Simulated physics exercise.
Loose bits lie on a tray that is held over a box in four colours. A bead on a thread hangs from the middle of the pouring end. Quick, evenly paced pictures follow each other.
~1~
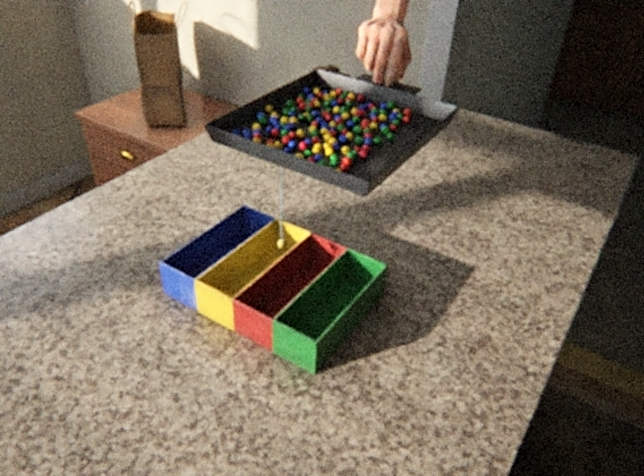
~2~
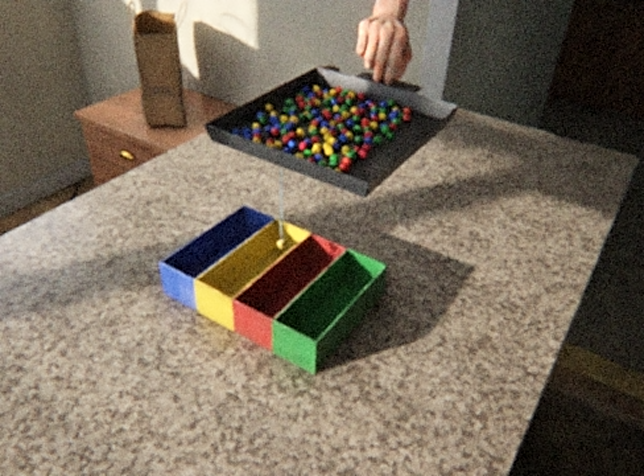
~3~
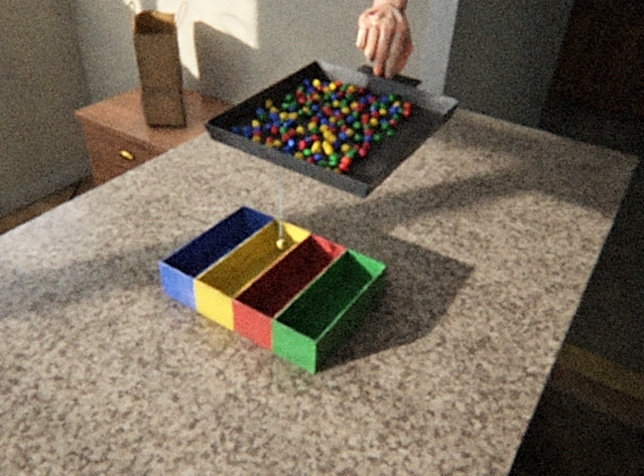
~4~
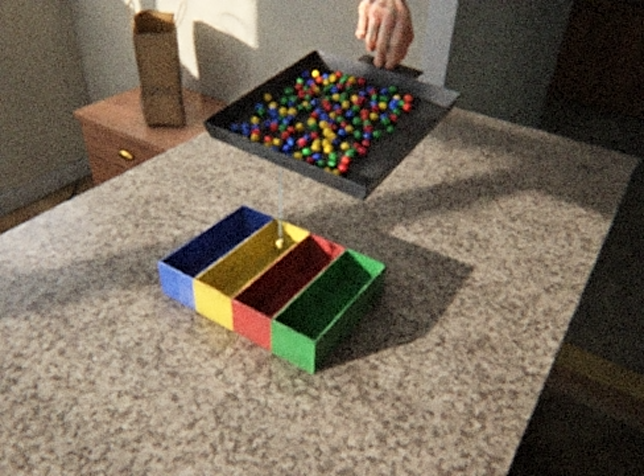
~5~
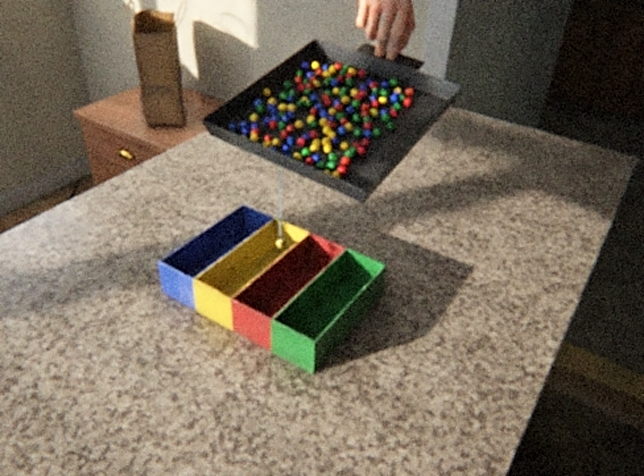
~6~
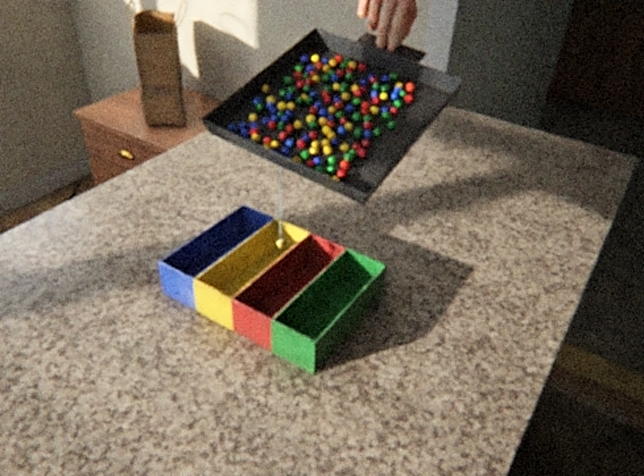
A hand slowly tilted a dark tray of colourful beads, raising its far side above a box with blue, yellow, red and green sections, and the beads shifted slightly on the tray.
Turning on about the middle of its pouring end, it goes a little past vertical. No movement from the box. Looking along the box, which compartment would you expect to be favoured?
I would expect the green compartment to be favoured.
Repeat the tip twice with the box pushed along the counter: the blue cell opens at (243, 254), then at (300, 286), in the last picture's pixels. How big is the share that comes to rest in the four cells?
The first yields 100 per cent and the second 100 per cent.
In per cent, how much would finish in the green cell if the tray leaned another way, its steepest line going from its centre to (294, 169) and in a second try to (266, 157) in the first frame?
So it's 30 percent with the first slope and 0 percent with the other.
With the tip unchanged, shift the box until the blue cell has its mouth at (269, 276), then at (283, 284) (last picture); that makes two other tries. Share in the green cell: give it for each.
Roughly 0% first, roughly 0% second.
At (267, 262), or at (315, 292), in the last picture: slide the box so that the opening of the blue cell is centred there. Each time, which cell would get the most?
The cell in red, then the yellow cell.
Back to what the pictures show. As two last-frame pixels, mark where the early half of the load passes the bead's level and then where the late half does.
Initially about (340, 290); subsequently about (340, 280).
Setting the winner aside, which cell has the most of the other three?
The answer would be the red cell.
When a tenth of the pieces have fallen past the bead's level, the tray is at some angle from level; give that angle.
Roughly 75 degrees from level.
Shortly afterwards, tray tipped steeply; all but a few on the tray; a little falling or outside the box.
Next, tray tipped right over; a little on the tray; near a third in the green cell; a little in the red cell; near a third falling or outside the box.
Some moments later, tray tipped past a quarter turn; near two thirds in the green cell; a little in the red cell; near a quarter falling or outside the box.
In the end, tray tipped past a quarter turn; near two thirds in the green cell; a little in the red cell; none at all in the yellow cell; none at all in the blue cell; near a quarter outside the box.
